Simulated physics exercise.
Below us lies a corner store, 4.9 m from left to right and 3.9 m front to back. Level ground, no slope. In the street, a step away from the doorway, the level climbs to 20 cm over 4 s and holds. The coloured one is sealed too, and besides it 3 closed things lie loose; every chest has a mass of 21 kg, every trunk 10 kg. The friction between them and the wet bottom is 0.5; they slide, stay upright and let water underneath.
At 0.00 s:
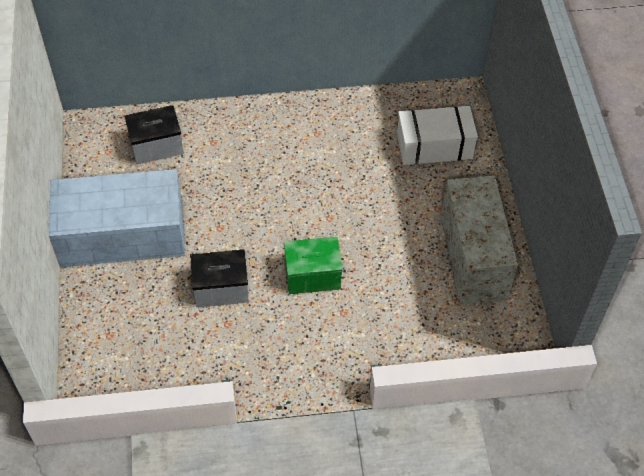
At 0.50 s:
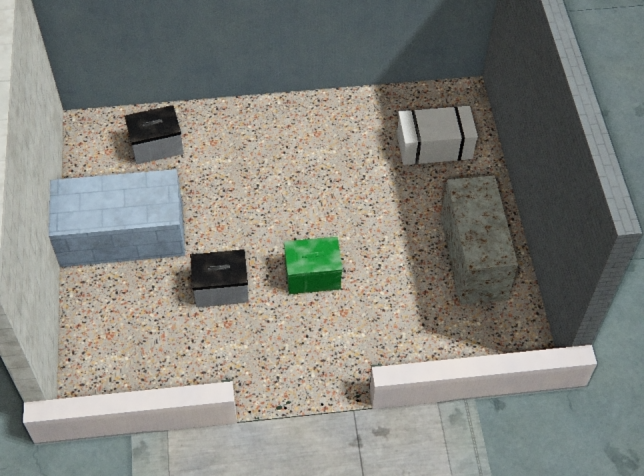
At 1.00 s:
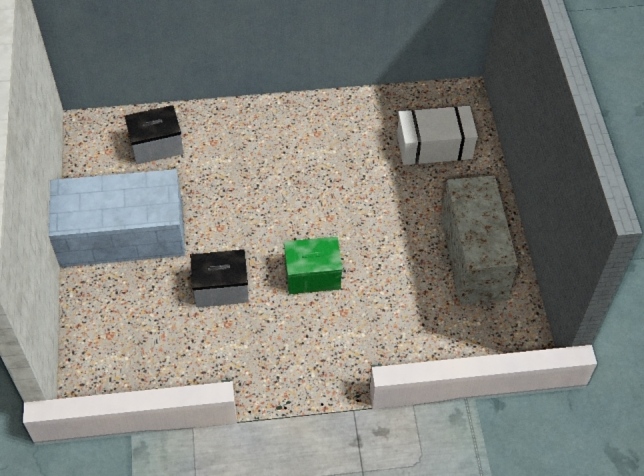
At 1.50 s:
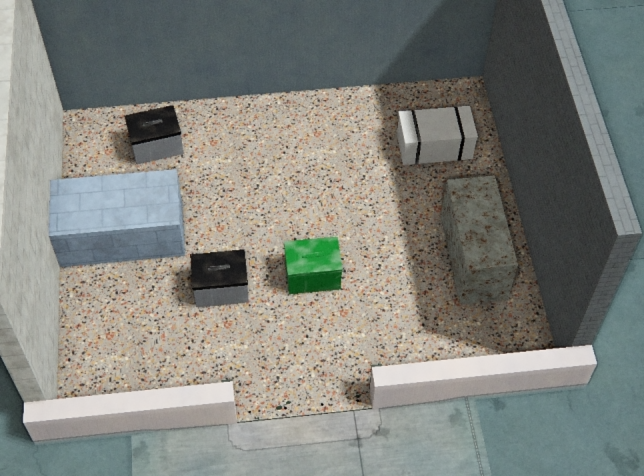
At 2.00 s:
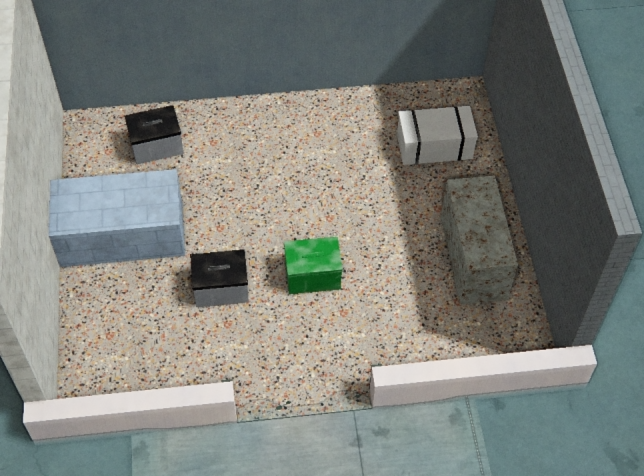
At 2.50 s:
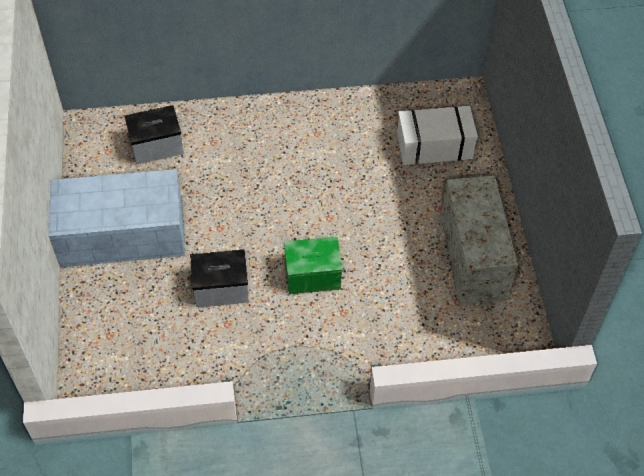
A corner store with a speckled floor is seen from high above, its front open between two low pale walls. A green chest sits near the middle, with two black-topped grey boxes and a pale blue block to the left, and a black-banded white box and mottled grey block to the right. Bluish water spreads over the street, covers the paving outside the doorway, then enters the gap, while the objects and camera stay still.
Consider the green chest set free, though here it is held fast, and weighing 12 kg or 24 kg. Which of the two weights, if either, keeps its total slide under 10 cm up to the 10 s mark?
Neither of them.
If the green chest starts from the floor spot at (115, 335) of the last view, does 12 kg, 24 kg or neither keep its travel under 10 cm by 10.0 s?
So heavier weight required.
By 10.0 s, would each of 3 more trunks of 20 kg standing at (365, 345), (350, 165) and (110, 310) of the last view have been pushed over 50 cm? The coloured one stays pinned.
Order as asked: Goes beyond / goes beyond / goes beyond.
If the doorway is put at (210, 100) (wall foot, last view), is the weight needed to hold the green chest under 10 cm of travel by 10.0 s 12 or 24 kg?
Short version: Neither mass is sufficient.
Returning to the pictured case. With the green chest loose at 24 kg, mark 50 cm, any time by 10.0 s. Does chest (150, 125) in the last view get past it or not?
Verdict for this one: Under half a metre.
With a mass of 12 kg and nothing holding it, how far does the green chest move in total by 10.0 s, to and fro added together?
It covers about 250 cm altogether.
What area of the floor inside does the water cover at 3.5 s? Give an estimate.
Wet area: Approx. 2.0 m2.
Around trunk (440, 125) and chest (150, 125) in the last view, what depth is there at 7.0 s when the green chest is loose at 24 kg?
I'd put it at 3 cm and 2 cm respectively.
After 3.5 s the green chest would be 2 cm from its start with 12 kg and 0 cm from its start with 24 kg; 3 cm of water round it then.
After 4.5 s the green chest would be 46 cm from its start with 12 kg and 2 cm from its start with 24 kg; 6 cm of water round it then.
After 7.0 s the green chest would be 209 cm from its start with 12 kg and 47 cm from its start with 24 kg; 6 cm of water round it then.
After 10.0 s the green chest would be 241 cm from its start with 12 kg and 76 cm from its start with 24 kg; 7 cm of water round it then.
